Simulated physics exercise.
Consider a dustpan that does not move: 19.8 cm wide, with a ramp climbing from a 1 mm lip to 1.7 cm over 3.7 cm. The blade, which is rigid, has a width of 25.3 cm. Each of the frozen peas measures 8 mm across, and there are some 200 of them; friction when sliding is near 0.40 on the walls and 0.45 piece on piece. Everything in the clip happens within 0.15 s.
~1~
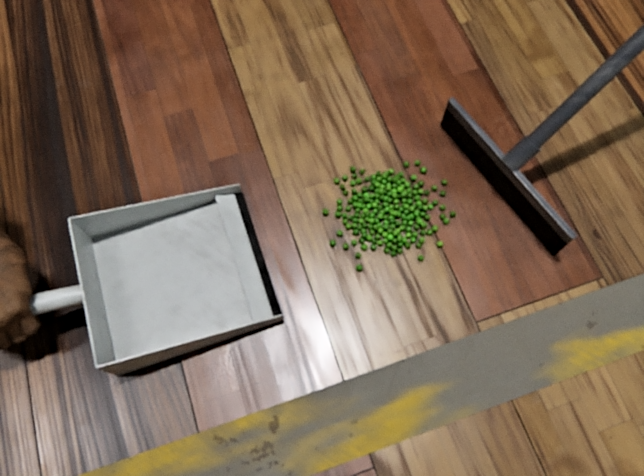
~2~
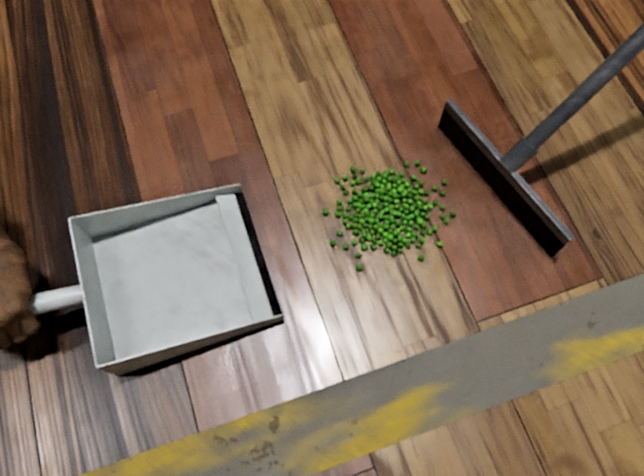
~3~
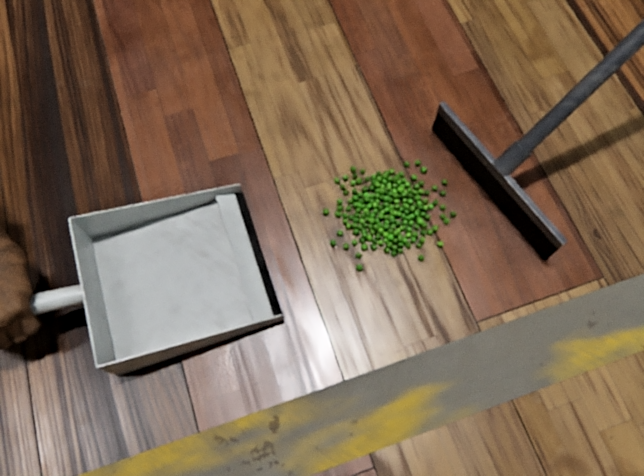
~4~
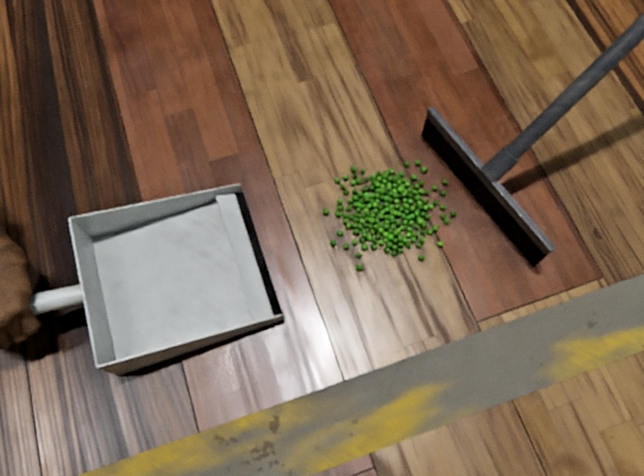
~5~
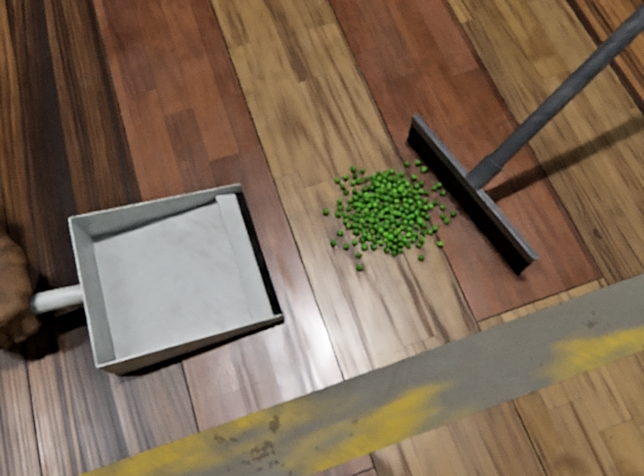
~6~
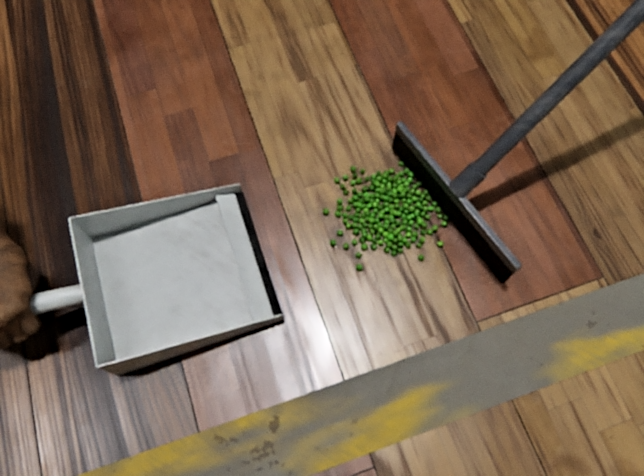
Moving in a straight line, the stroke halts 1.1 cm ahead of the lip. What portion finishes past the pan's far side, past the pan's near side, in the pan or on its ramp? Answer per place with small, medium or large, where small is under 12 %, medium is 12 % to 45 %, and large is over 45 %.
Far side small, near side medium, pan medium.
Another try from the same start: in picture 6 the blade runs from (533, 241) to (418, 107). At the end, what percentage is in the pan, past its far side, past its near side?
That ends as pan 5, far 10, and near 15.
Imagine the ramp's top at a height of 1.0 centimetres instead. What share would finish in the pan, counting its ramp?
I'd expect close to 40 per cent.
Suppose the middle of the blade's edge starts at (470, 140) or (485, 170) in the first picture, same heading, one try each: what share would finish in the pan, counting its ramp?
25 and 30 per cent, roughly.
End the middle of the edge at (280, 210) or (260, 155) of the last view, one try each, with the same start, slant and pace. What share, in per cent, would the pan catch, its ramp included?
Roughly 25 % and 10 %.
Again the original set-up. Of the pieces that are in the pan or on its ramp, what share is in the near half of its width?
Some 70 per cent.
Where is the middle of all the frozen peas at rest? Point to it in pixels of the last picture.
Centre at rest: Approx. (266, 283) px.
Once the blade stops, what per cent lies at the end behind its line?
Near 5 percent, give or take.
Then, 0.14 s after the last picture, middle of the blade 14 cm from the lip; 0 % over the lip, far side 0 %, near side 5 %.
Then, 0.23 s after the last picture, middle of the blade 7 cm from the lip; 0 % over the lip, far side 5 %, near side 15 %.
Then, 0.46 s after the last picture, middle of the blade 4 cm from the lip; 35 % over the lip, far side 5 %, near side 25 %.
In the end, far side 5 %, near side 25 %, pan 30 %, in front of the lip or behind the blade 45 %.
